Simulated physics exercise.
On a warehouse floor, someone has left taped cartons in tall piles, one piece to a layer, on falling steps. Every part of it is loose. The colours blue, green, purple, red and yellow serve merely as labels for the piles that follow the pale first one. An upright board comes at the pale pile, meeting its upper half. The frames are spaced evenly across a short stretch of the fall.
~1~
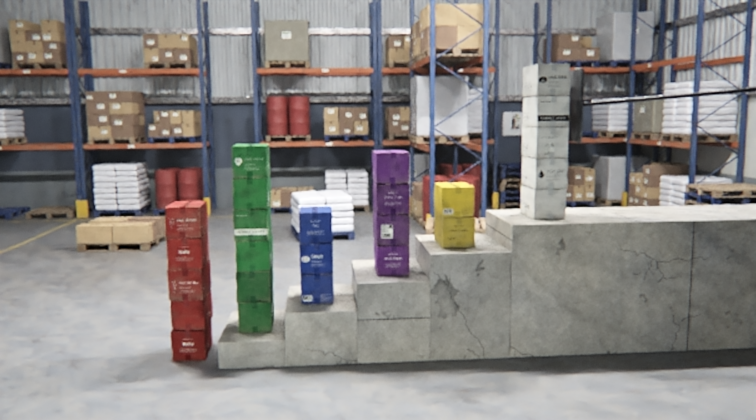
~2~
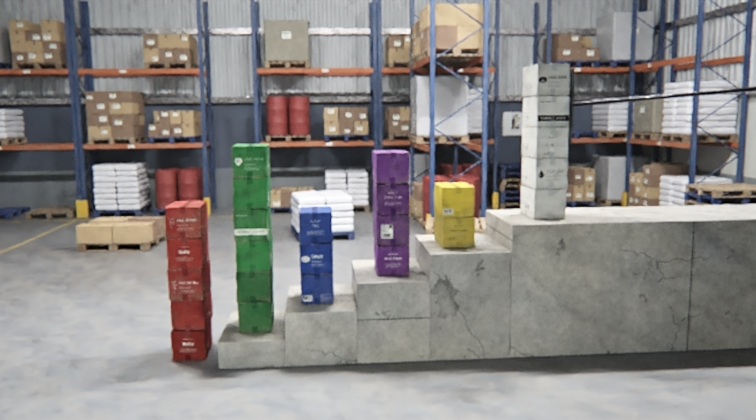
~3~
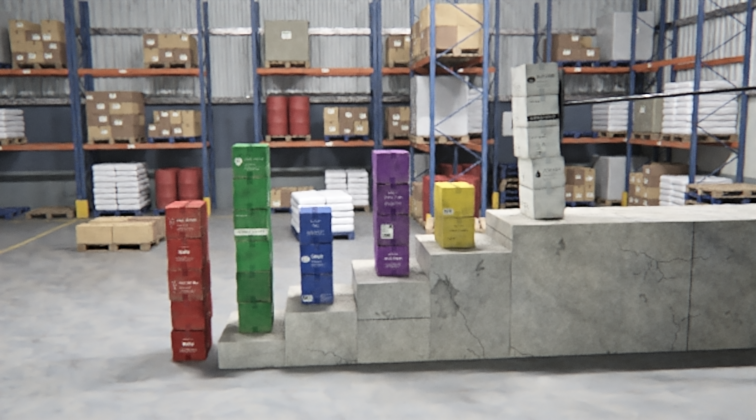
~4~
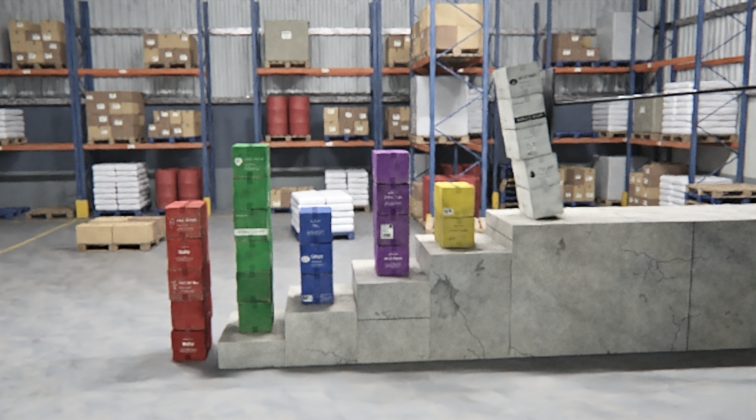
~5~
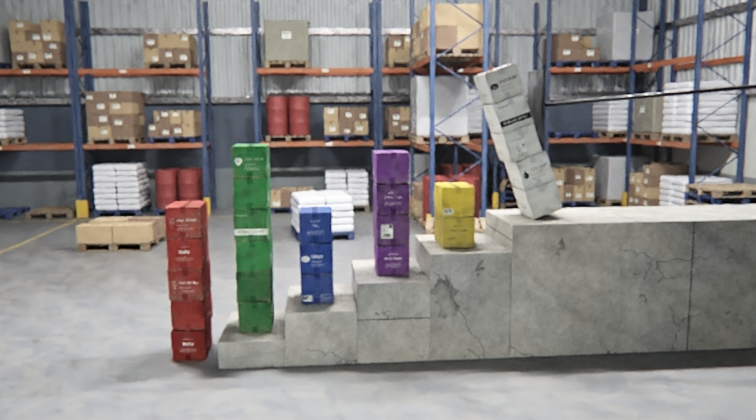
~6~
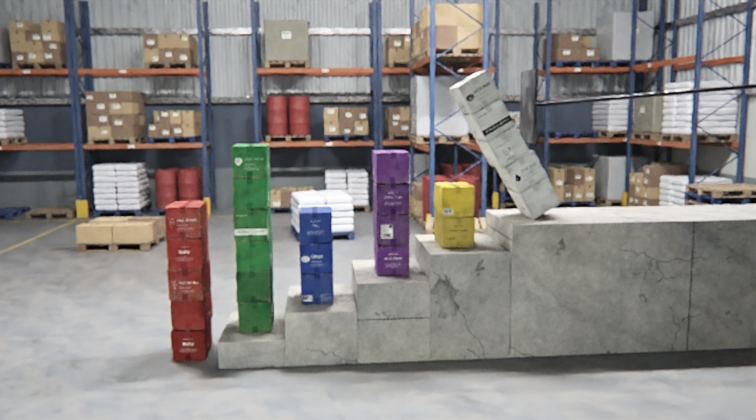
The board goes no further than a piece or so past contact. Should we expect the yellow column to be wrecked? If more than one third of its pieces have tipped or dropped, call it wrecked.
No.
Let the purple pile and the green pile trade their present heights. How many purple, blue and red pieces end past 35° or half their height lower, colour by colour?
Purple 6, blue 3, red 5.
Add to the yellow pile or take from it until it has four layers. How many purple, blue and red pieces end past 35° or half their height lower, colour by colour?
Purple 4, blue 3, red 4.
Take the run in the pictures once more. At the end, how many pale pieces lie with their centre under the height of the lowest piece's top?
Counting the pale pieces gives 4.
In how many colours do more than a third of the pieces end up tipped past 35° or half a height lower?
Going through each colour, the result is 4.
Just after the last frame, 5 of the pale pile down; none of the 2 yellow cartons down (0 of 20 in all colours); top yellow carton unmoved; top purple carton tilted a little.
A moment on, 5 of the pale pile down; none of the 2 yellow cartons down (4 of 20 in all colours); top yellow carton unmoved; top purple carton on its side.
Further on, 5 of the pale pile down; none of the 2 yellow cartons down (17 of 20 in all colours); top yellow carton unmoved; top purple carton on its side.
Then, 5 of the pale pile down; none of the 2 yellow cartons down (18 of 20 in all colours); top yellow carton unmoved; top green carton on its side.
When it is over, 5 of the pale pile down; none of the 2 yellow cartons down (18 of 20 in all colours); top yellow carton unmoved; top green carton upside down. In pixels of the last frame, middles, top yellow carton near (452, 199).
